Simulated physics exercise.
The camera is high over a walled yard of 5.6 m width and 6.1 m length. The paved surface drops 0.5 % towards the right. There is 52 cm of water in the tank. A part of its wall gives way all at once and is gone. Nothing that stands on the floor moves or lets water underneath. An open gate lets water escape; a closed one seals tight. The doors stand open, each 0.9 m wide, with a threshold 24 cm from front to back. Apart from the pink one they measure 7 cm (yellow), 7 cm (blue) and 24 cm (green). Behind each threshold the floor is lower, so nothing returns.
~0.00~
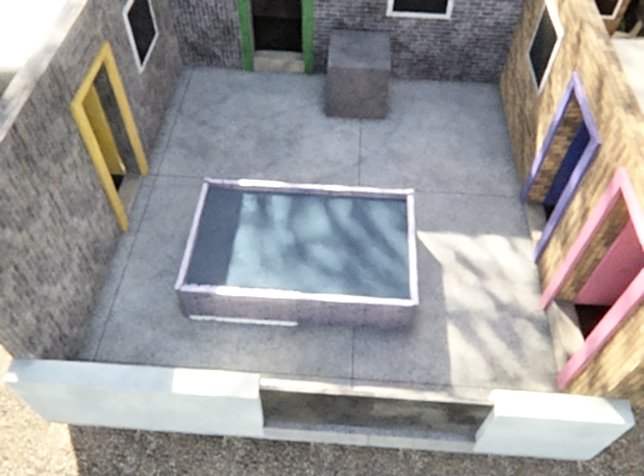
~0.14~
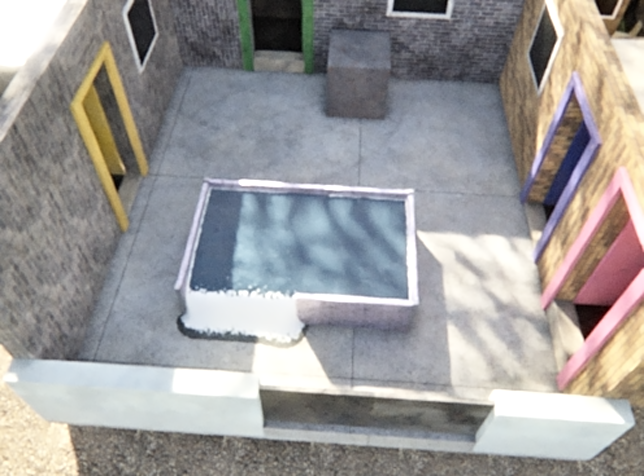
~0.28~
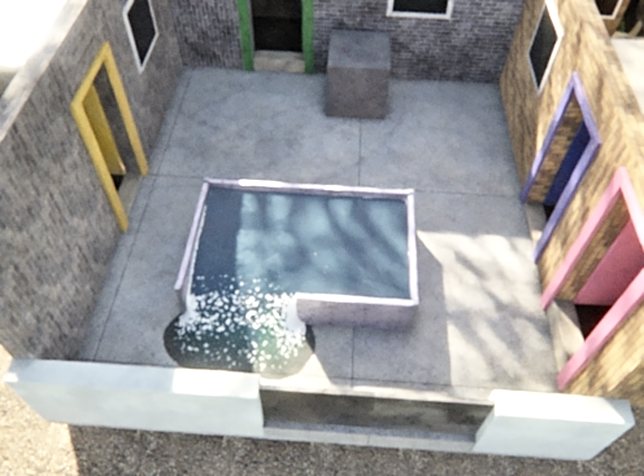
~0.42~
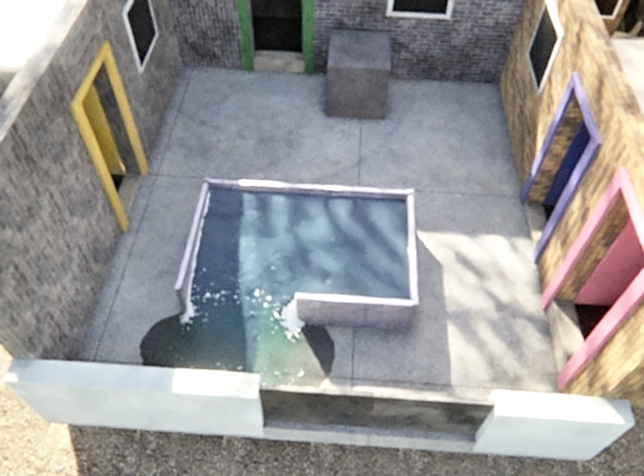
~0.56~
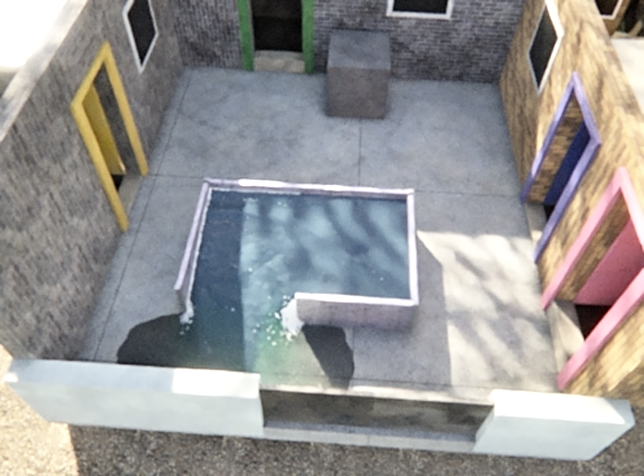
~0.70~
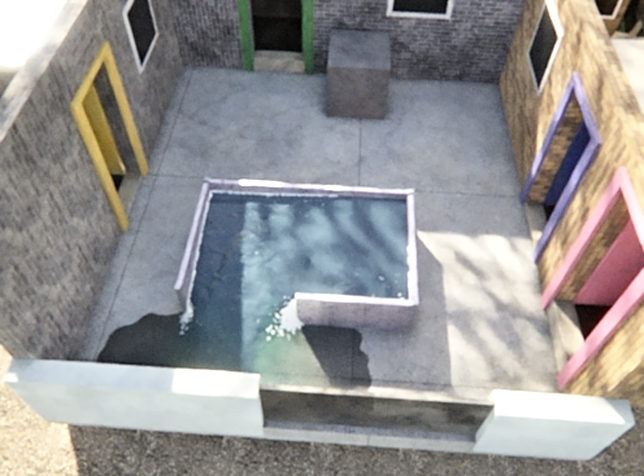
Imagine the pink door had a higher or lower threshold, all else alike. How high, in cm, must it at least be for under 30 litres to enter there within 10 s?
Some 14.5 cm above the ground.
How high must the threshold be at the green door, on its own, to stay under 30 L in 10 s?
About 8.0 cm at green.
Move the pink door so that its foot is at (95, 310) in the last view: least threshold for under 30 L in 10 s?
Roughly 18 cm.
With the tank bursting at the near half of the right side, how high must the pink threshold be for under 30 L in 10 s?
About 24 cm.
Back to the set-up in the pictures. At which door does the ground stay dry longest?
It is the green one.
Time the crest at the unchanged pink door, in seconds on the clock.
Near 3.0 s.
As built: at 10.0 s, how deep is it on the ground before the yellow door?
Some 3.0 cm.
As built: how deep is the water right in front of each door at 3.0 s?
In cm: Yellow 5, blue 2, green 0, pink 20.
After 1.4 s water covers 15 % of the floor, deepest (44 cm) near (67, 392); it has not reached the pink door.
After 3.0 s water covers 40 % of the floor, deepest (31 cm) near (67, 392); 20 cm at the pink door, 0 litres in over its 27 cm threshold.
After 10.0 s water covers 95 % of the floor, deepest (14 cm) near (469, 167); 9 cm at the pink door, 0 litres in over its 27 cm threshold.
At the pink door as built, the water arrived by 2.1 s and peaked near 20 cm at 3.0 s.
With a threshold of 12.5 cm, 51 litres would have come in within the 10 s; with 17 cm, 11 litres. So under 30 litres takes about 14.5 cm.
